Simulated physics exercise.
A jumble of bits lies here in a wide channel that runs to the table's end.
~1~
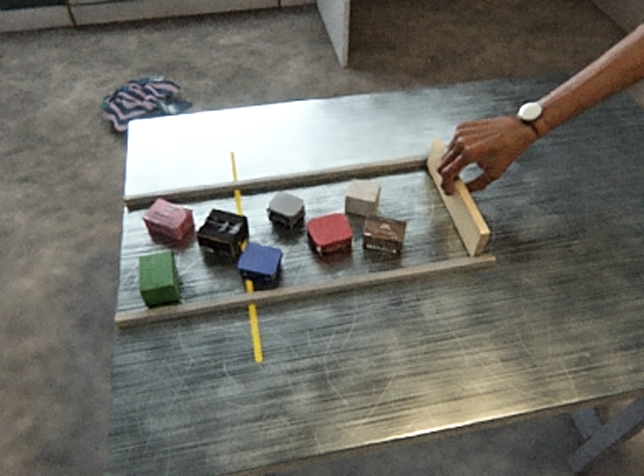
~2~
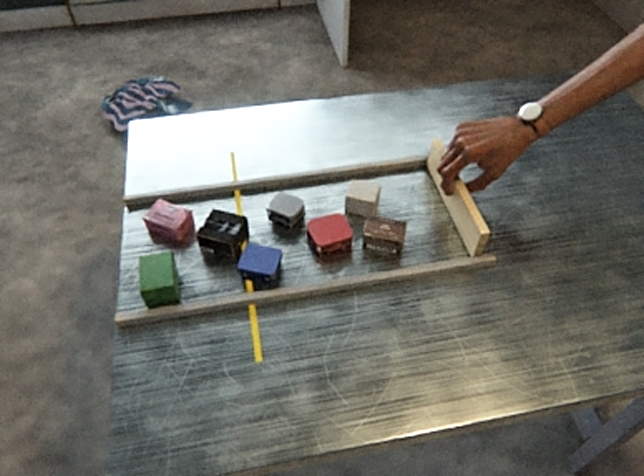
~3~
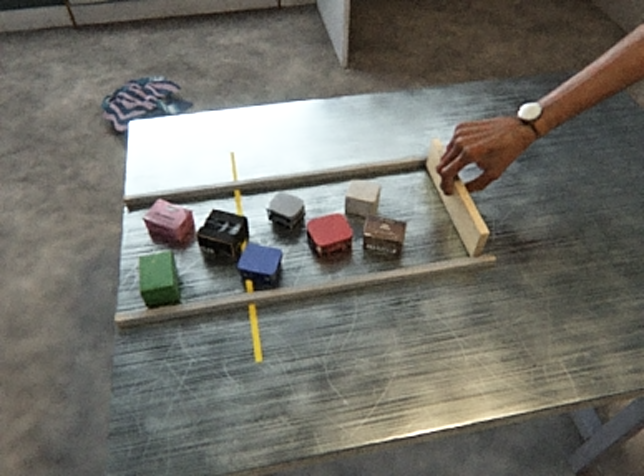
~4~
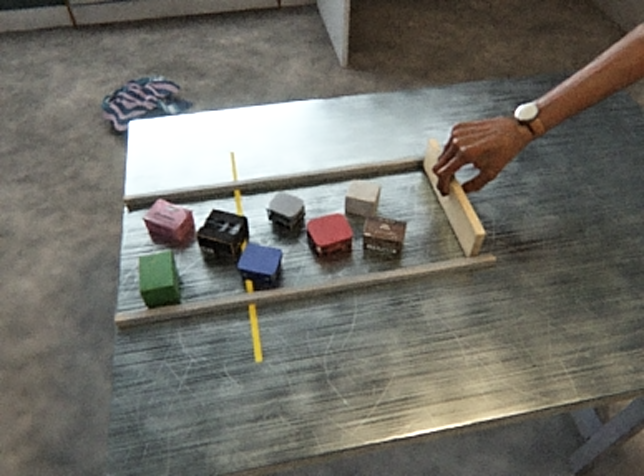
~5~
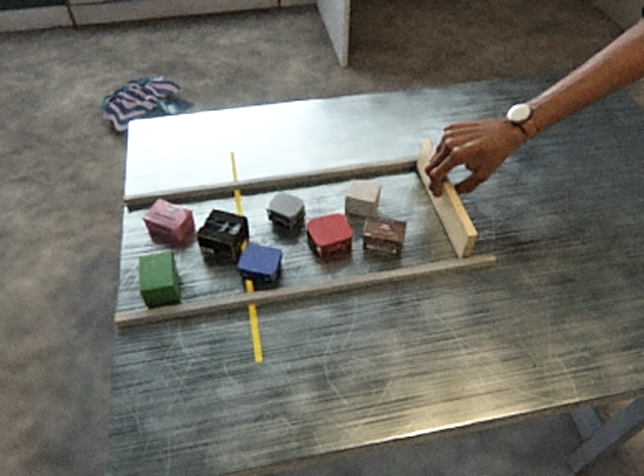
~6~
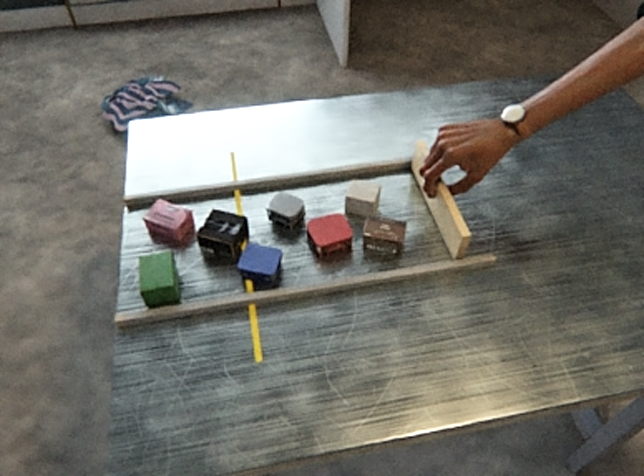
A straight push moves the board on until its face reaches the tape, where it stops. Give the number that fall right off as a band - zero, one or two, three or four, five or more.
Those that leave the table: Not one.
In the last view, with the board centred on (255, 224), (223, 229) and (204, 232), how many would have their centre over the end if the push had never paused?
The counts are 0, 0 and 1, in that order.
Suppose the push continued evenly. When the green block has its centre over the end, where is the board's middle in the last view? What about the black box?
Green block over the end: About (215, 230). Black box over the end: About (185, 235).
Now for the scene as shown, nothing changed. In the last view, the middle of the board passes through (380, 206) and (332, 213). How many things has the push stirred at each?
I make it 3 at the first spot and 4 at the other.
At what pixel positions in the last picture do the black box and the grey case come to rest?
In the last picture the black box sits around (179, 235) and the grey case around (205, 208).
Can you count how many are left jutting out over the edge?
I get 0.
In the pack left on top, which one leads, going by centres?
The green block finishes closest.
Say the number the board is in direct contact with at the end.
That number would be 3.
A little later, none off yet; green block at rest near (159, 278); pink box at rest near (169, 220); black box at rest near (223, 233).
When it is over, the number that fall off is zero.
